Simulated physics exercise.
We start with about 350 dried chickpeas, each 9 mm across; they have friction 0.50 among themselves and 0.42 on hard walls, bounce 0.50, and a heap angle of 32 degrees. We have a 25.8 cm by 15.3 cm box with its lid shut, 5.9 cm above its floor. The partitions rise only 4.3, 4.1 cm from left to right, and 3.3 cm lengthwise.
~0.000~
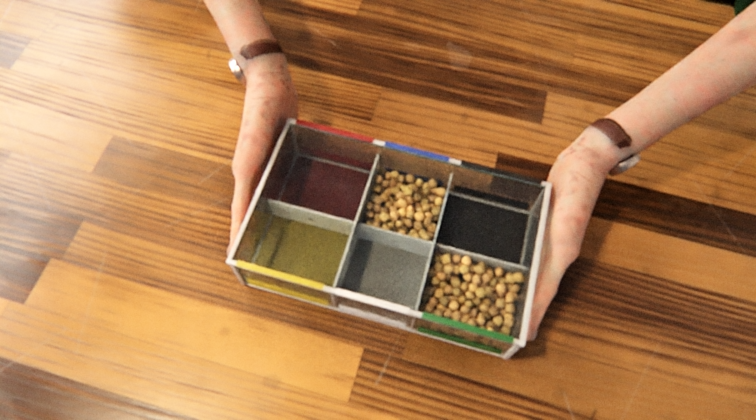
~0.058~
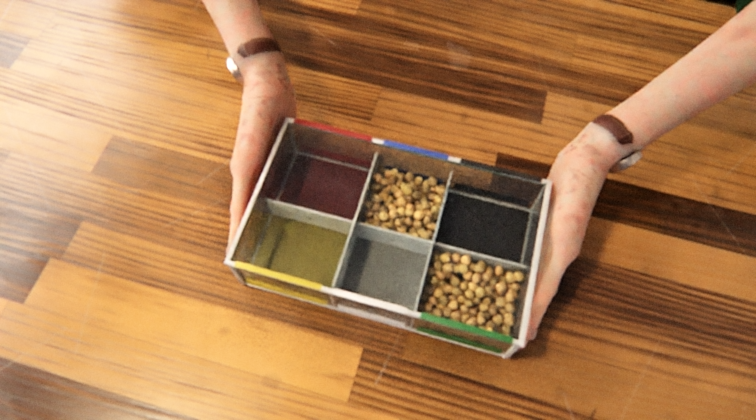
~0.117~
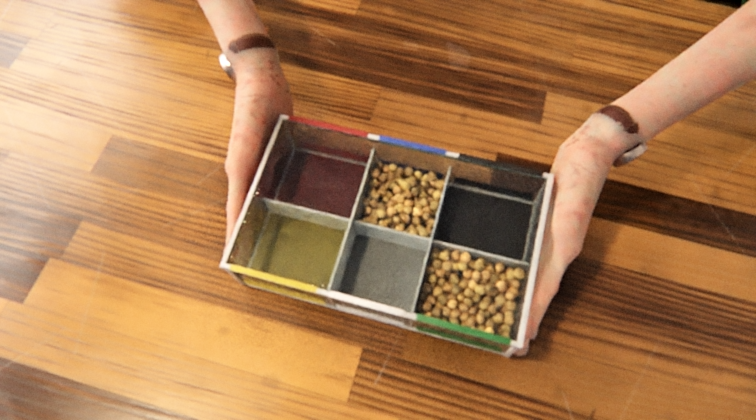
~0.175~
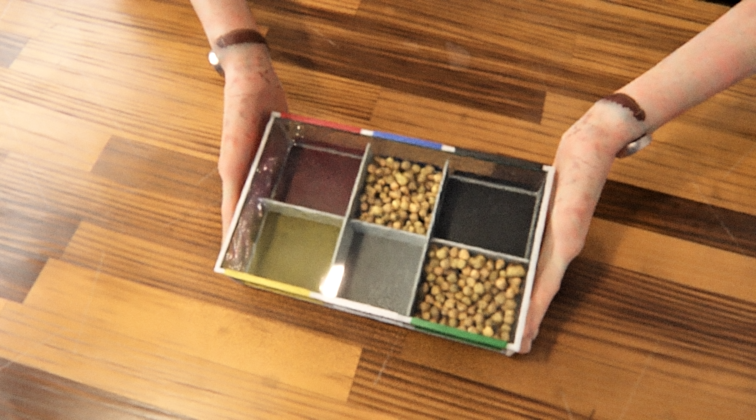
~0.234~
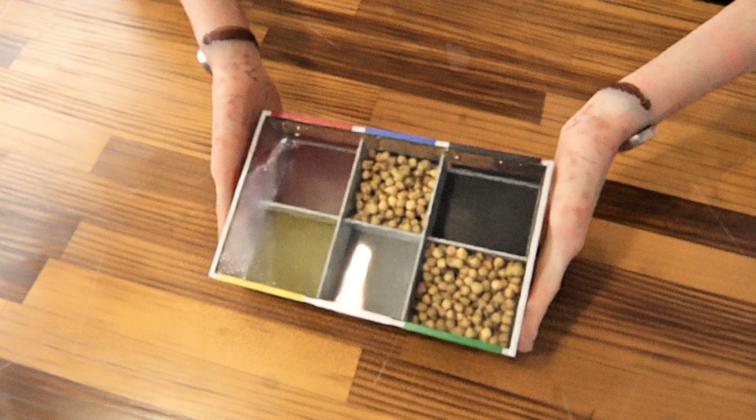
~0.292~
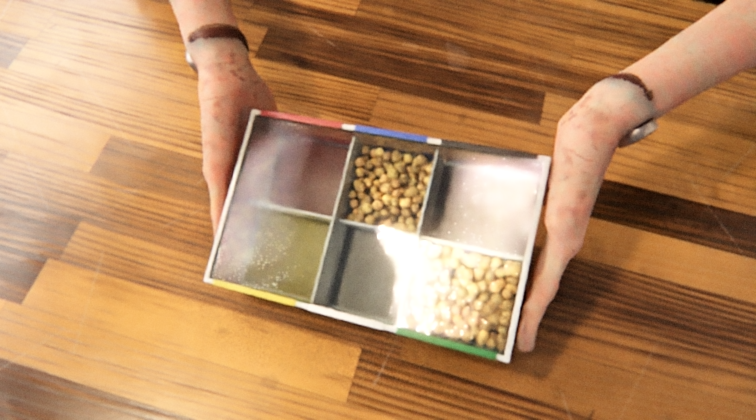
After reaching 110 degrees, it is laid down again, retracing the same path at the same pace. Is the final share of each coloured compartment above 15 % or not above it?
Red - not above; blue - not above; green - above; yellow - above; white - above; black - not above.
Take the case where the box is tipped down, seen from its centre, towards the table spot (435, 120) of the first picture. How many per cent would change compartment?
Roughly 55 per cent.
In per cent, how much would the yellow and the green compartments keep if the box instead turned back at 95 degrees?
You'd see yellow with 20 % and green with 50 %.
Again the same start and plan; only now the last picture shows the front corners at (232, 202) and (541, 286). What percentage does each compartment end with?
Final shares: Red 0%, blue 45%, green 0%, yellow 0%, white 0%, black 50%.
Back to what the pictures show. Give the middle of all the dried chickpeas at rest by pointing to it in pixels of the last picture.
I'd put it at about (409, 302).
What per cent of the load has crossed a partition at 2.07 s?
Roughly 45 percent of it.
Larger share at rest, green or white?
That would be the green compartment.
After 1.36 s, tilt 110 degrees; blue 15 %, green 55 %, yellow 15 %, white 15 %.
After 2.07 s, tilt 48 degrees; blue 5 %, green 50 %, yellow 25 %, white 20 %.
After 2.81 s, tilt 0 degrees; blue 5 %, green 50 %, yellow 25 %, white 20 %.
In the end, at 3.5 s, red 0 %, blue 5 %, green 50 %, yellow 25 %, white 20 %, black 0 %.
